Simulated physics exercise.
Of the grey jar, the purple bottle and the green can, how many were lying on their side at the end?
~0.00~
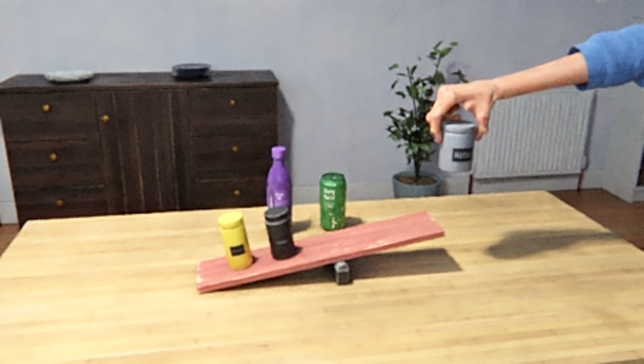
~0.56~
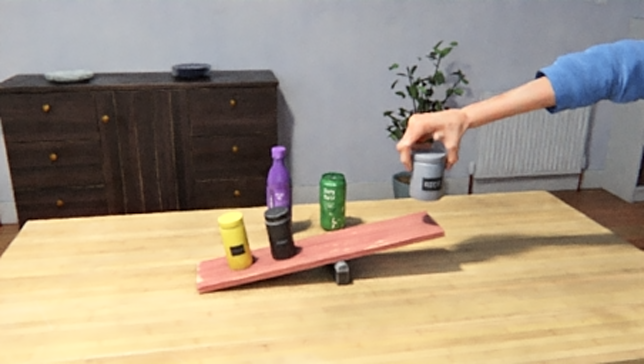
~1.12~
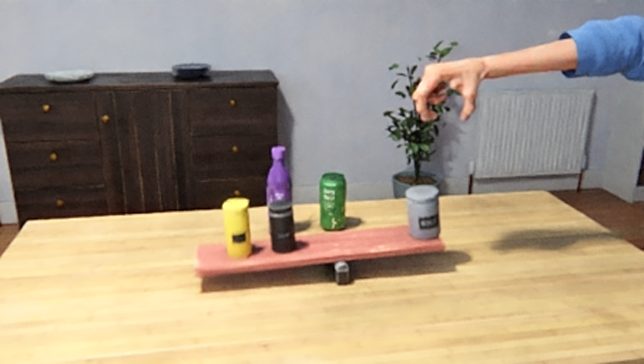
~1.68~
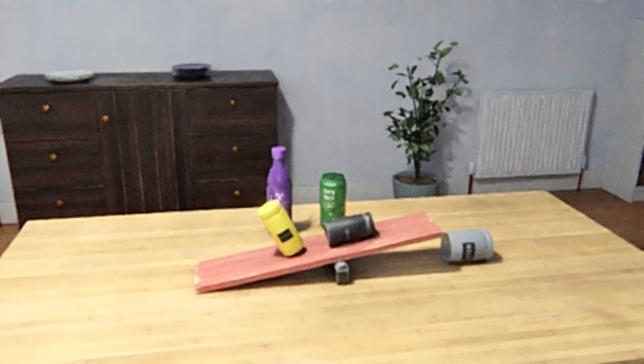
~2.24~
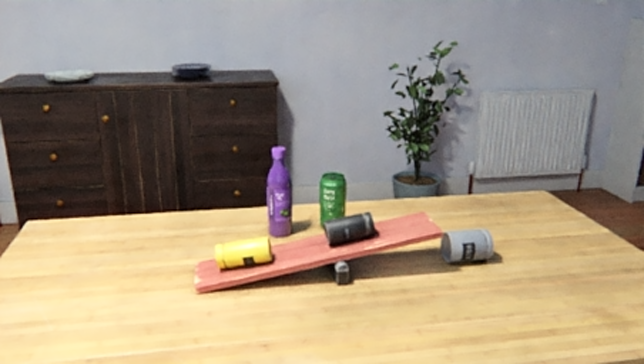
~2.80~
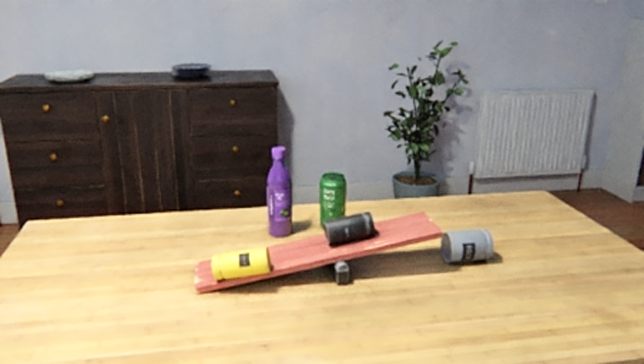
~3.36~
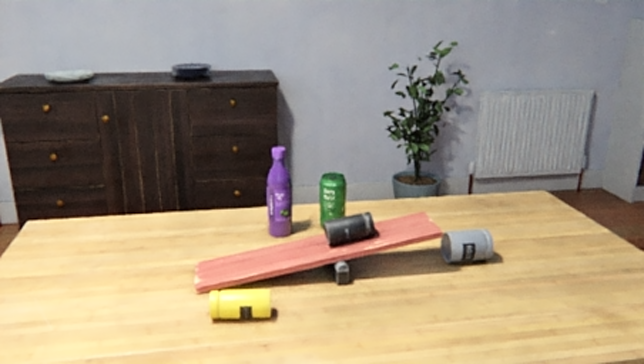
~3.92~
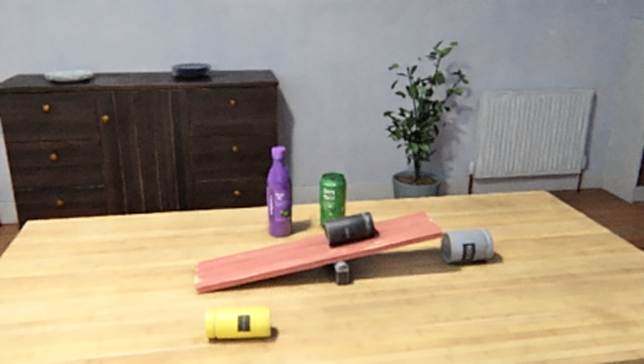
Just one of them, the grey jar, which ended up on its side on the table by the right end of the plank. The purple bottle and the green can stayed standing.
On a wooden table, a hand let go of a grey jar on a red see-saw's raised right end; the plank swung, toppling both shakers, and ended left side down, the jar and yellow shaker lying on the table, the black one on the plank.
